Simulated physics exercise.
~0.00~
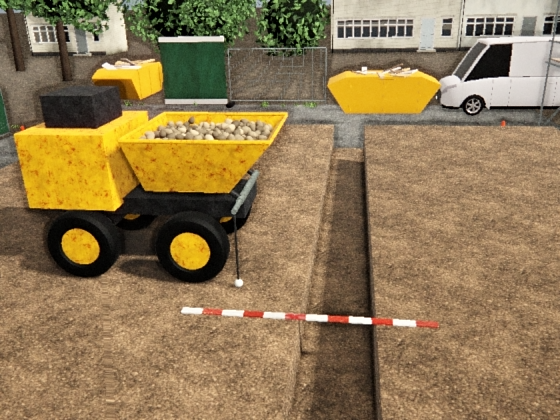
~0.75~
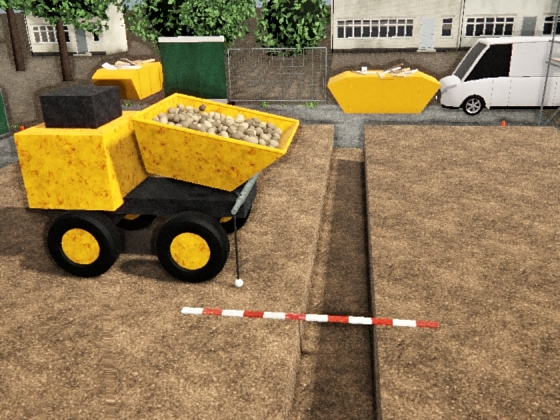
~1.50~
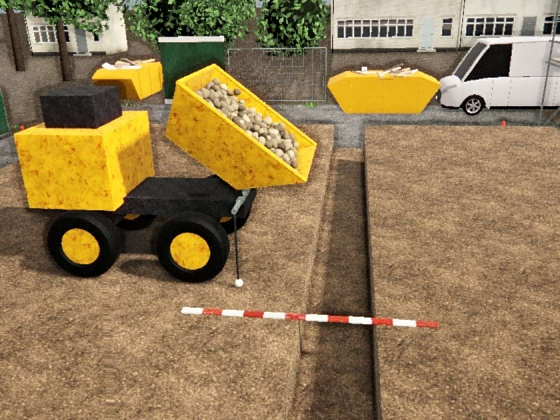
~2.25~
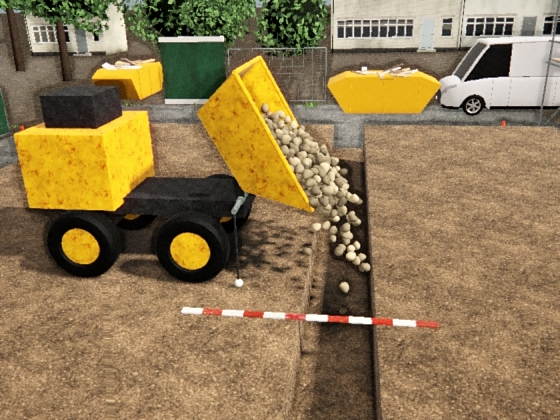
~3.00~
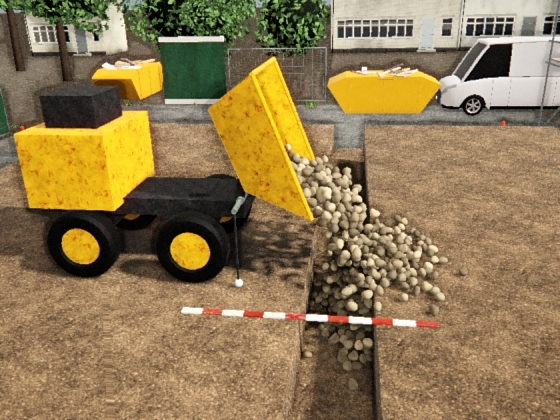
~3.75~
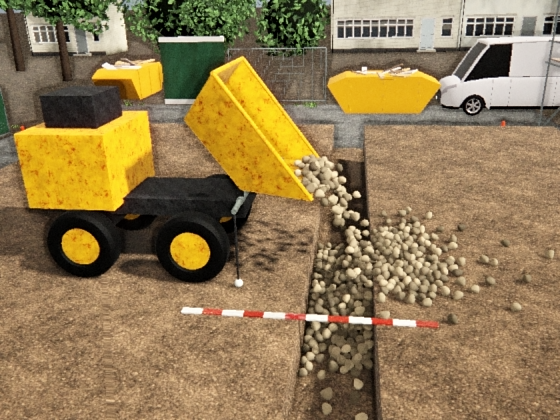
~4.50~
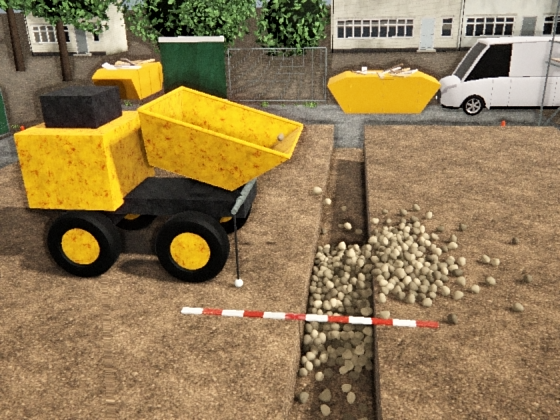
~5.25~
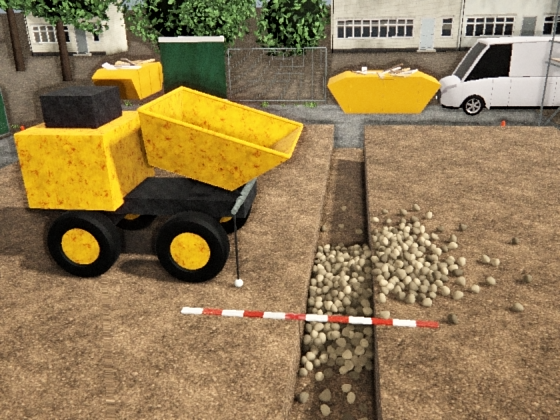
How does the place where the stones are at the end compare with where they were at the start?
At the start the stones were piled in the dumper's yellow skip. By the end they lay lower and to the right, mostly in the trench, with some spread on the ground along its far side.
